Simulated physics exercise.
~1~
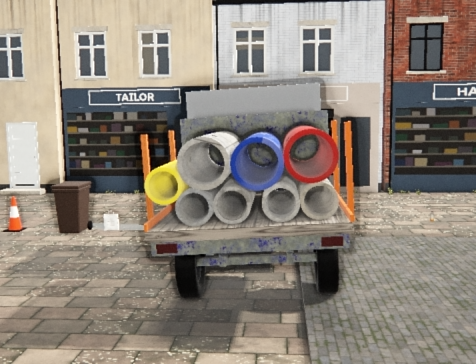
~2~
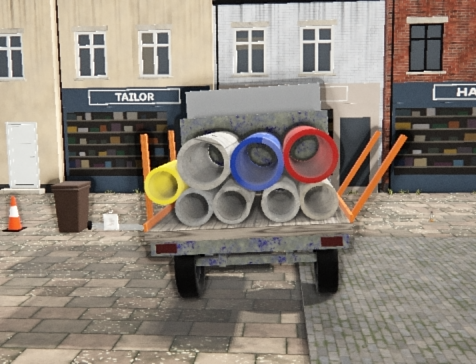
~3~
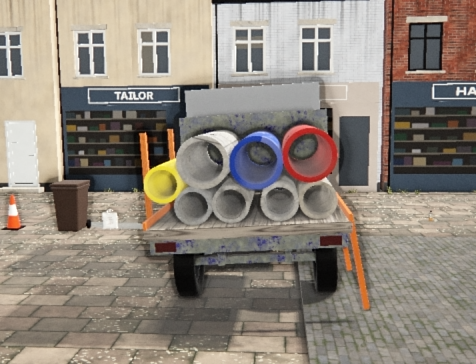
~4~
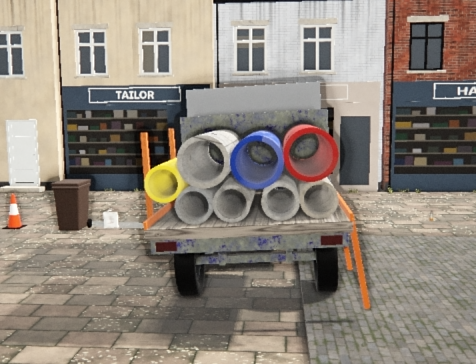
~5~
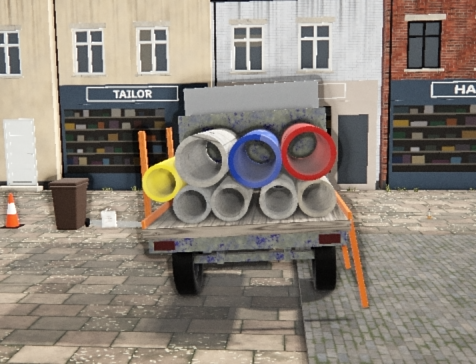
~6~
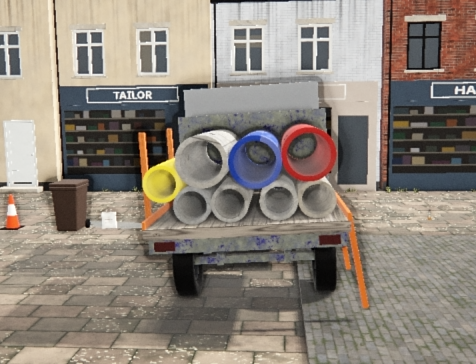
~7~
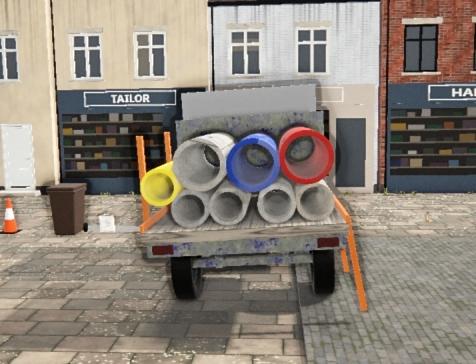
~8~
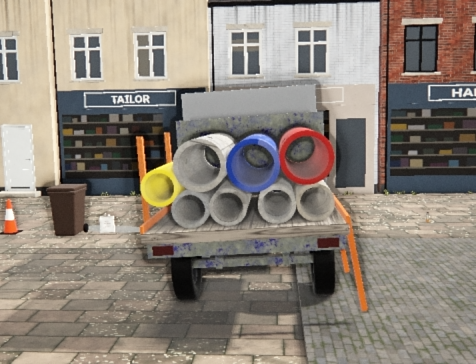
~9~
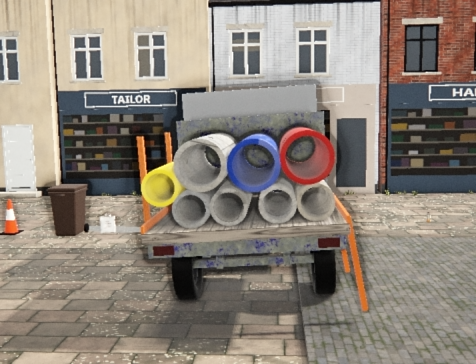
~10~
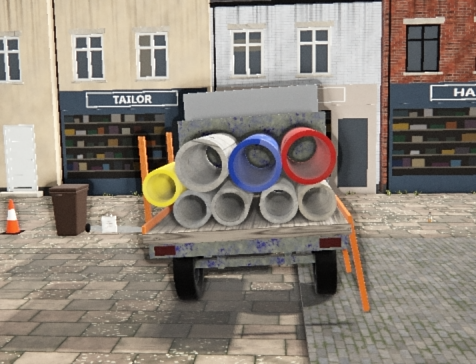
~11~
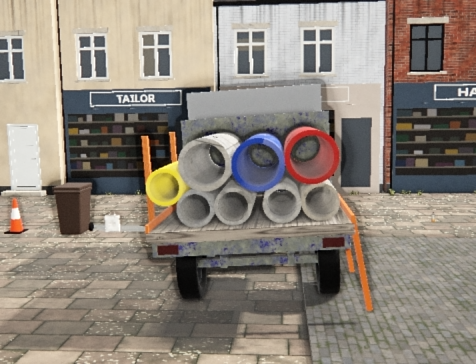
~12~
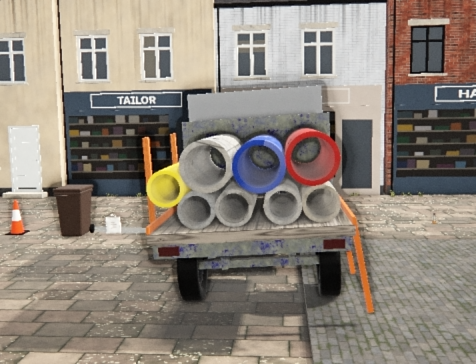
A flatbed lorry's right posts swing down, but its stacked pipes all stay put.
